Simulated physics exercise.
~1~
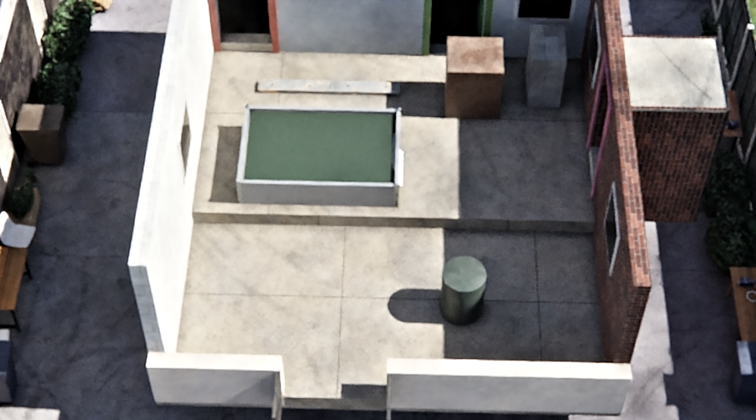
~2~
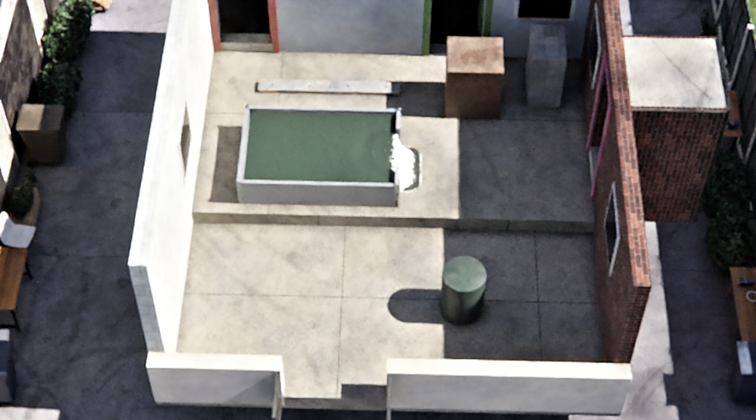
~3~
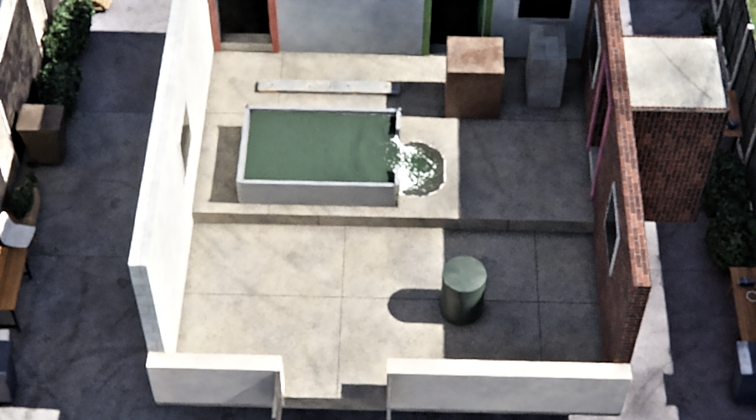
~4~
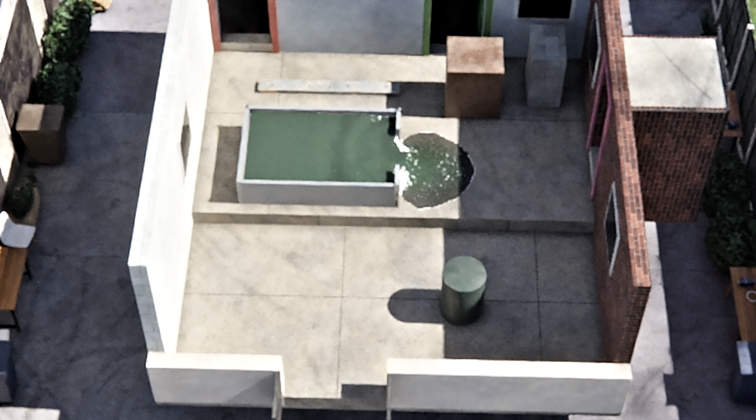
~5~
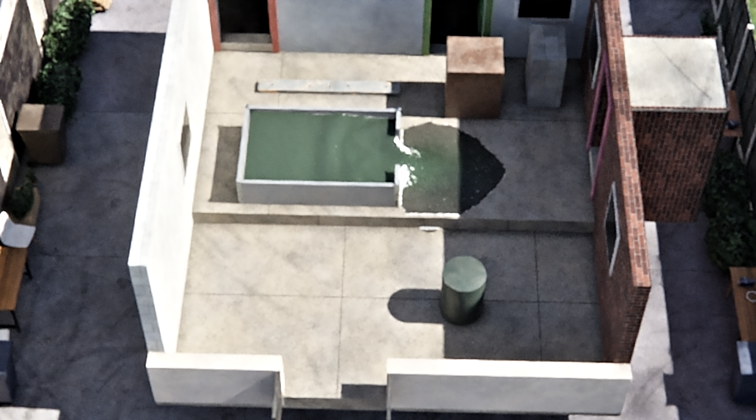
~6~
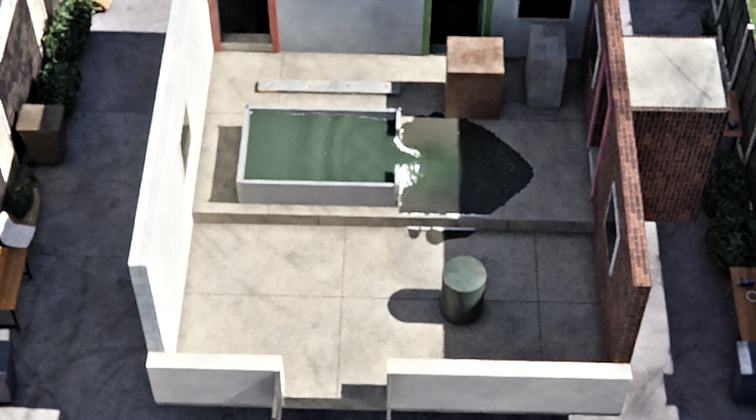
At first, a rectangular tank of green water stands whole and still on the upper level of a walled yard. Its right side tears open and water gushes out, foaming at the gap. The dark pool spreads rightward across the paving and reaches the step's edge, while the surrounding objects stay in place.
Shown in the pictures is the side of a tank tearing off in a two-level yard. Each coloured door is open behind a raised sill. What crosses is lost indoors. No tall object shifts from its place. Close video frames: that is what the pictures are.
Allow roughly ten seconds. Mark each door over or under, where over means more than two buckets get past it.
Red door - under; green door - under; pink door - under.
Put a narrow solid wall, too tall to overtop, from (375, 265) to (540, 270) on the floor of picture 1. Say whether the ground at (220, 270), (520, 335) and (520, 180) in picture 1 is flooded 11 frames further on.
Listed order: Spared, spared, swamped.
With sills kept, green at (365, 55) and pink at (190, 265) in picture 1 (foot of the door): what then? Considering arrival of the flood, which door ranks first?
I'd go with the green one.
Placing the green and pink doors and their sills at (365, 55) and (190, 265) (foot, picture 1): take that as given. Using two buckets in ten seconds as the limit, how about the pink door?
Looking at it, the pink one doesn't reach that level.
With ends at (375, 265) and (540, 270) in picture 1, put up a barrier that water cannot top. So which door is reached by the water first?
The pink-painted one comes first.
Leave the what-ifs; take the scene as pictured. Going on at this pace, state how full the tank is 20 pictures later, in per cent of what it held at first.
Estimate: Around 56 %.
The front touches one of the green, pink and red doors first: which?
First comes the pink door.
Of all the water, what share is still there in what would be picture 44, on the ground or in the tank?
Roughly 100 %.
A moment on, water covers 20 % of the floor; the red door not reached, the green door not reached, the pink door wet at the sill, nothing in.
Next, water covers 25 % of the floor; the red door not reached, the green door not reached, the pink door wet at the sill, nothing in.
Then, water covers 30 % of the floor; the red door not reached, the green door wet at the sill, nothing in, the pink door under two buckets in.
Later, water covers 50 % of the floor; the red door not reached, the green door wet at the sill, nothing in, the pink door under two buckets in.
In the end, water covers 85 % of the floor; the red door wet at the sill, nothing in, the green door wet at the sill, nothing in, the pink door under two buckets in.
